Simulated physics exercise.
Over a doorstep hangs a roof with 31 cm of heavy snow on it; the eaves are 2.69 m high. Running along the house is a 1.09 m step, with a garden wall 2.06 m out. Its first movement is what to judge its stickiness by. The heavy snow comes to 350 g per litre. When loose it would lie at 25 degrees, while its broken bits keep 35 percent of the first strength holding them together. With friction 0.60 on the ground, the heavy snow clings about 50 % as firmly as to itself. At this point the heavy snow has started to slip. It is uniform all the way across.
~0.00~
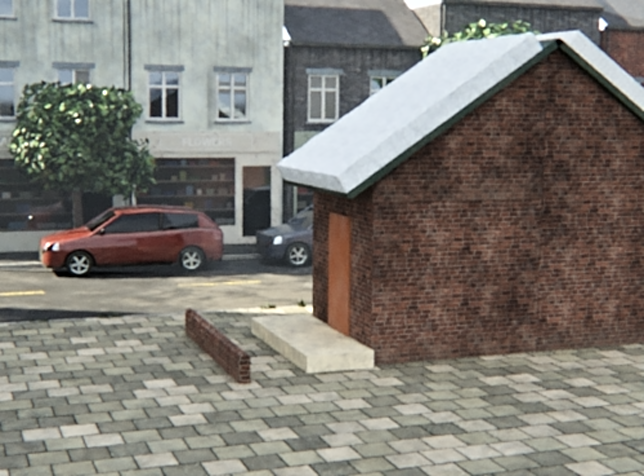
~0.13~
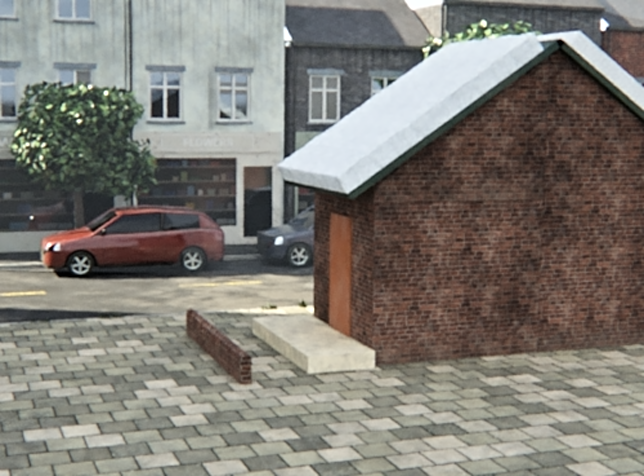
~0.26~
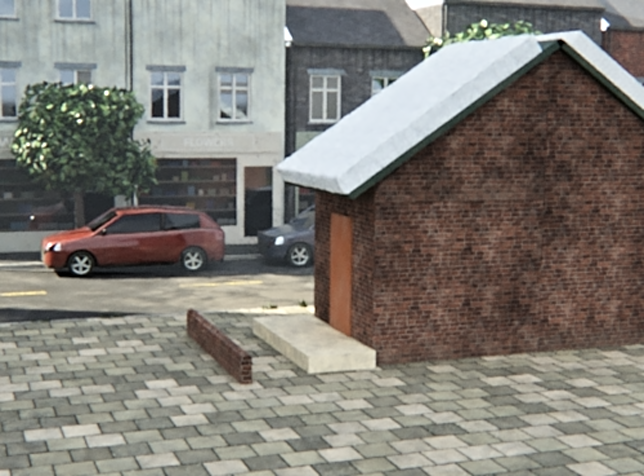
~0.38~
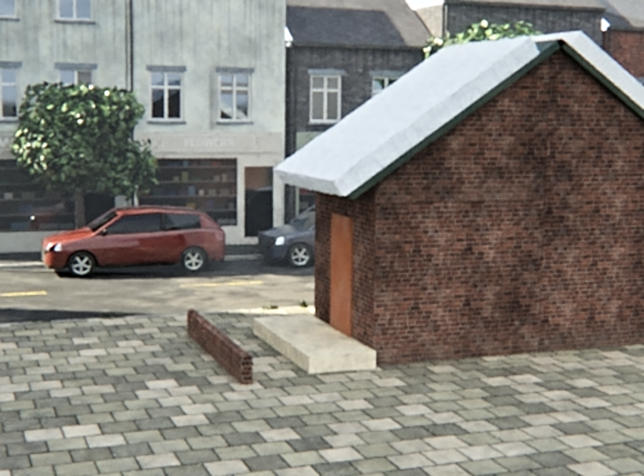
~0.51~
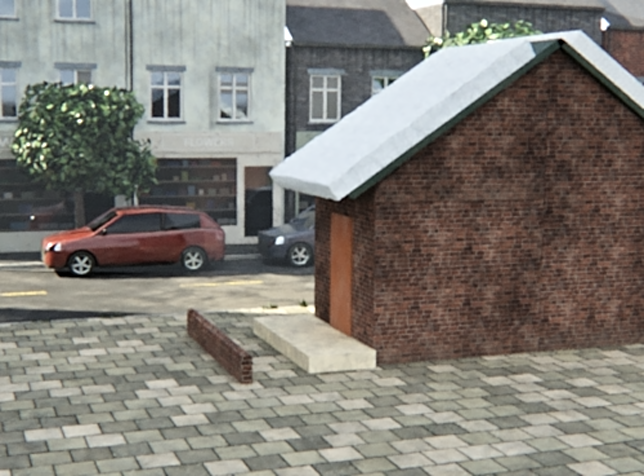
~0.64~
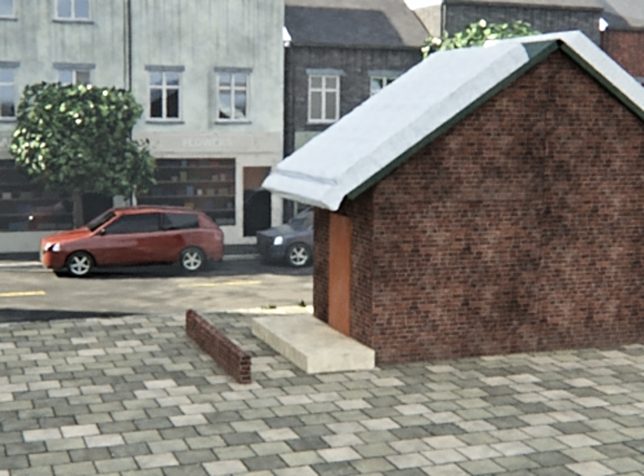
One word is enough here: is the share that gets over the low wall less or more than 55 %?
Less.
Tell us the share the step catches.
Roughly 4 percent.
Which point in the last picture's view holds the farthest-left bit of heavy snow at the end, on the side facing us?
Close to pixel (74, 391).
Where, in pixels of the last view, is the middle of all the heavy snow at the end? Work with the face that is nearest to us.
(227, 364), roughly.
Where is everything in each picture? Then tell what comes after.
The first frame shows leading edge of the heavy snow at (338, 178), 2 % of it past the eaves, in one piece.
The second frame shows leading edge of the heavy snow at (339, 179), its middle shifted 1.1 cm, 2 % of it past the eaves, in one piece.
The third frame shows leading edge of the heavy snow at (337, 181), its middle shifted 4.5 cm, 3 % of it past the eaves, in one piece.
The fourth frame shows leading edge of the heavy snow at (335, 183), its middle shifted 10 cm, 5 % of it past the eaves, in one piece.
The fifth frame shows leading edge of the heavy snow at (330, 188), its middle shifted 19 cm, 7 % of it past the eaves, in one piece.
The sixth frame shows leading edge of the heavy snow at (322, 198), its middle shifted 31 cm, 10 % of it past the eaves, cracking.
After 1.07 s, 89 % is still on the roof and 0 % is past the low wall.
After 1.58 s, 63 % is still on the roof and 0 % is past the low wall.
After 2.09 s, 29 % is still on the roof and 1 % is past the low wall.
After 2.60 s, none is still on the roof and 32 % is past the low wall.
After 3.80 s, at the end, none is still on the roof and 44 % is past the low wall.
